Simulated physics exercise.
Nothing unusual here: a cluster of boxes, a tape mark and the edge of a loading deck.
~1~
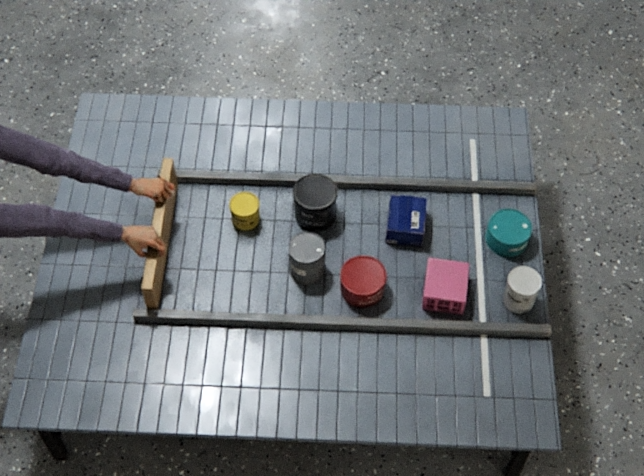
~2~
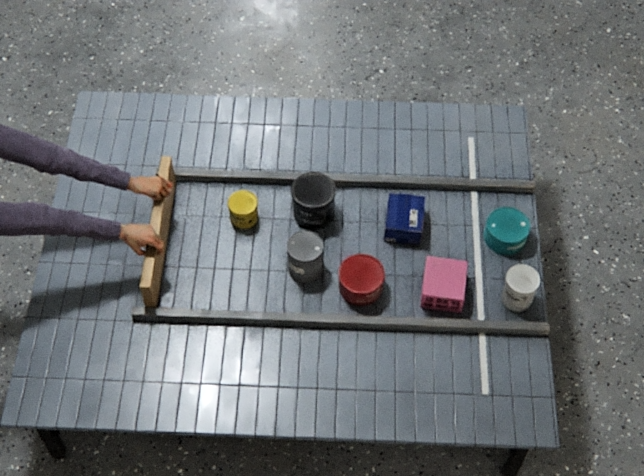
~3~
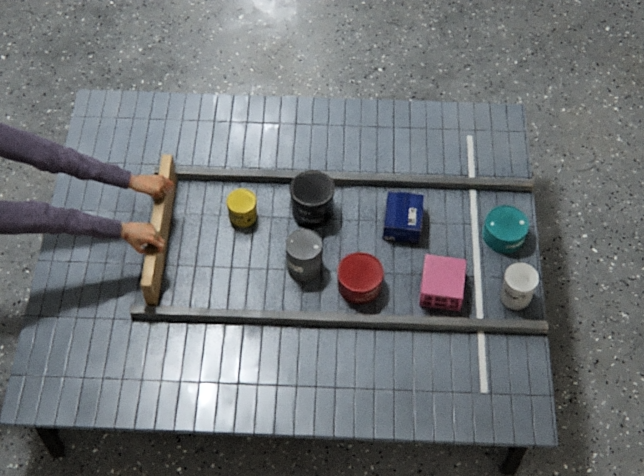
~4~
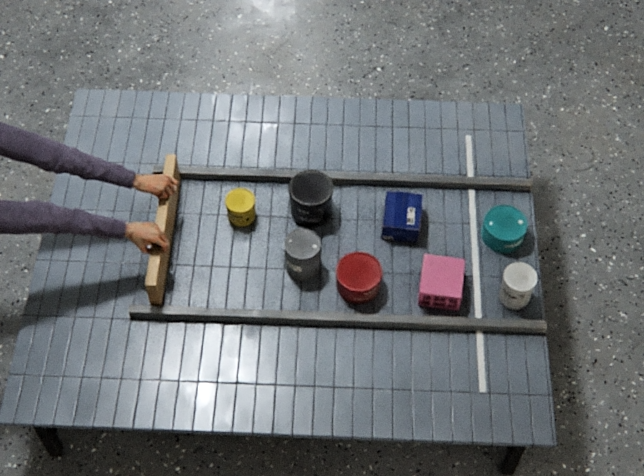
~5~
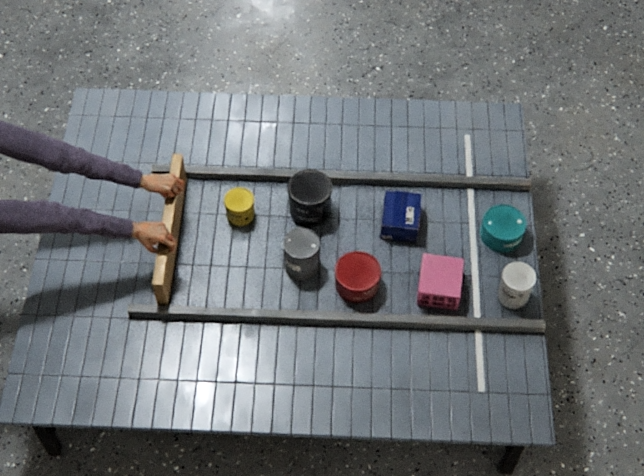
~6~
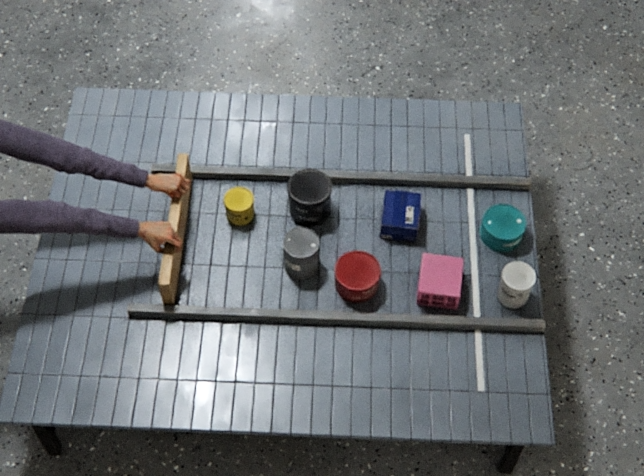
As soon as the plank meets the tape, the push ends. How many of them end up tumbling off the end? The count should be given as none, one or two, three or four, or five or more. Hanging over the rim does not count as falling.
Watching this, the number dropping off is one to two.
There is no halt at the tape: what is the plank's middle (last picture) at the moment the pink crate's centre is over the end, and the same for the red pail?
First near (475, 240), second near (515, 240).
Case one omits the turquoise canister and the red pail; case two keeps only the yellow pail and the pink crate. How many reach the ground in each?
0 and 1.
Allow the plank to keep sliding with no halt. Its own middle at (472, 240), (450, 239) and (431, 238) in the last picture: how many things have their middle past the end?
Respectively 2, 2 and 0.
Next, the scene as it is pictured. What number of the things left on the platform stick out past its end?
Overhanging ones - 2.
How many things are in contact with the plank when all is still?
In total, 4.
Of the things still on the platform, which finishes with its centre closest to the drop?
Answer: The pink crate.
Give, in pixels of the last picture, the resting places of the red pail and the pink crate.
About (500, 296), and the other about (539, 280).
A little later, none off yet; white pail at rest near (516, 286); turquoise canister at rest near (503, 228); pink crate at rest near (440, 281).
Next, none off yet; white pail at rest near (516, 286); turquoise canister at rest near (503, 228); pink crate moving near (442, 281).
When it is over, the number that fall off is one or two; down, turquoise canister and white pail.
